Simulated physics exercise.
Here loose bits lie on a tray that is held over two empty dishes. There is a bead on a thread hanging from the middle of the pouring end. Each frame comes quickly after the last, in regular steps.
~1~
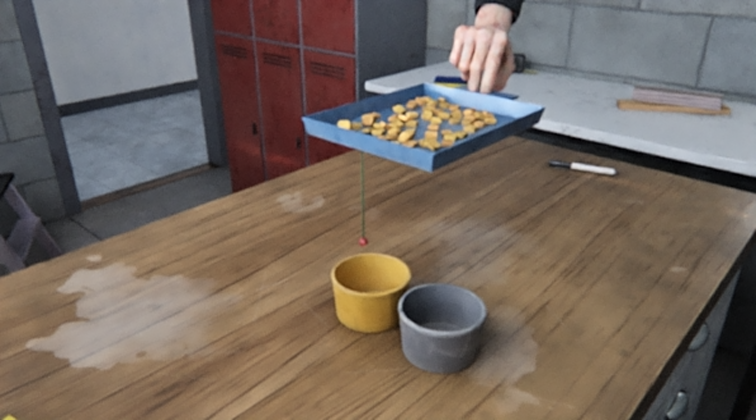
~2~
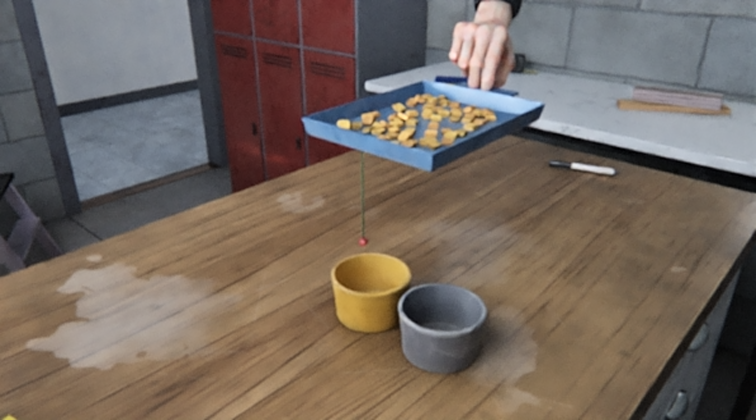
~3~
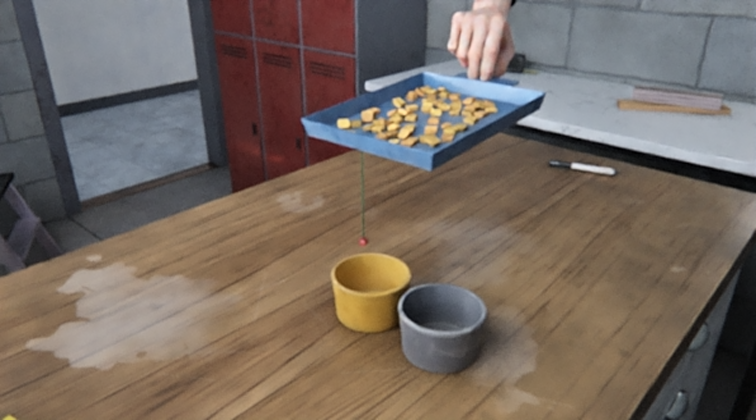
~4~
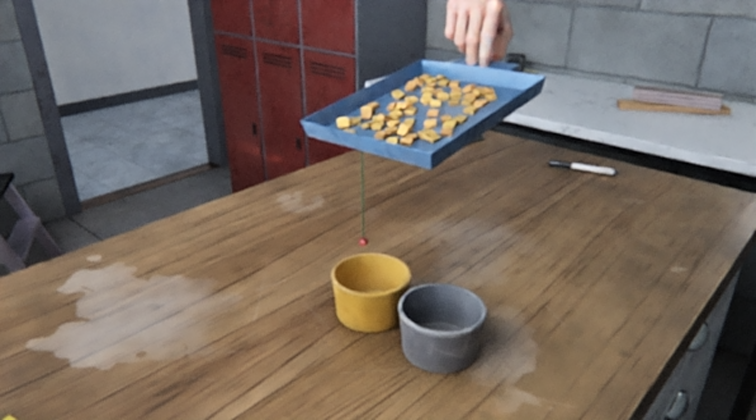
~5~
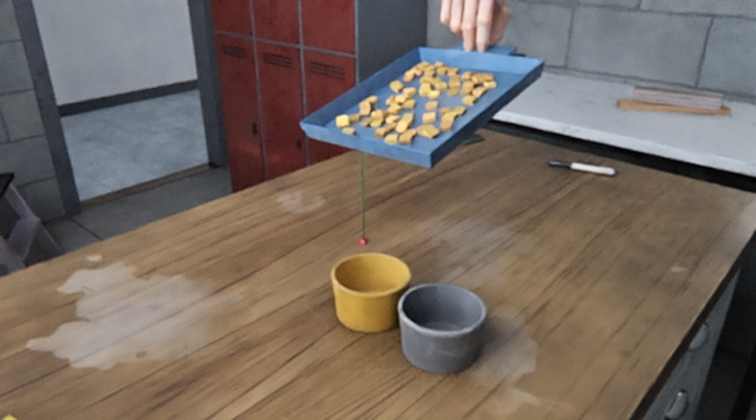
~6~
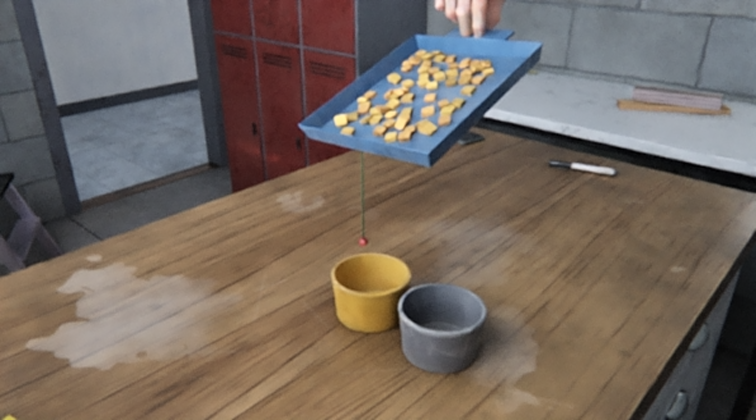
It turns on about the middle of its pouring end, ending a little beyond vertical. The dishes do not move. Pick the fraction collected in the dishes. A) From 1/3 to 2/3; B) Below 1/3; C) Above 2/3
The answer is B.
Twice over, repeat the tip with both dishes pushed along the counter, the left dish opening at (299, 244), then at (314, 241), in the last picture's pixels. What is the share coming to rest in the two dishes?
Some 80 percent in the first case, 70 percent in the second.
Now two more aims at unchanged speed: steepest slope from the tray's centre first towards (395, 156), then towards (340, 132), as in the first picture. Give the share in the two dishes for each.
Roughly 70 % in the first case and 0 % in the second.
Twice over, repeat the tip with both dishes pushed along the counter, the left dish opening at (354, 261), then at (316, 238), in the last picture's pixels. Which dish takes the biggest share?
Try one: The leftmost one; try two: The leftmost one.
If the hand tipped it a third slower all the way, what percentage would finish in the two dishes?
That comes out at roughly 10 per cent.
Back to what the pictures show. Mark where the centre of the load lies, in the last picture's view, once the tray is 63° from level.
Roughly at (350, 122).
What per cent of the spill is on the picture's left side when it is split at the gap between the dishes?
Close to 100 %.
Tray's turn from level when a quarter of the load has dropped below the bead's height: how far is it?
105°.
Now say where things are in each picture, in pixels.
Corners of the pouring end at (308, 117) and (432, 152), level; middle of the load at (412, 124), cereal squares; left dish at (345, 305); right dish at (416, 343); bead on its thread at (363, 242), in the first picture.
Corners of the pouring end at (308, 117) and (432, 152), level; middle of the load at (412, 122), in the second picture.
Corners of the pouring end at (307, 118) and (431, 151), tipped barely, lowest at the left corner; middle of the load at (412, 118), in the third picture.
Corners of the pouring end at (306, 120) and (430, 151), tipped a little, lowest at the left corner; middle of the load at (411, 111), in the fourth picture.
Corners of the pouring end at (305, 121) and (428, 150), tipped clearly, lowest at the left corner; middle of the load at (410, 105), in the fifth picture.
Corners of the pouring end at (304, 123) and (426, 150), tipped clearly, lowest at the left corner; middle of the load at (409, 98); left dish at (345, 305); right dish at (416, 343), in the sixth picture.
Soon after the last picture, tray tipped steeply; all on the tray.
A little later, tray tipped past a quarter turn; most on the tray; a small part outside both; a small part in the air.
Later still, tray tipped past a quarter turn; a small part in the left dish; most outside both.
At rest, tray tipped past a quarter turn; none in the right dish; a small part in the left dish; most outside both.
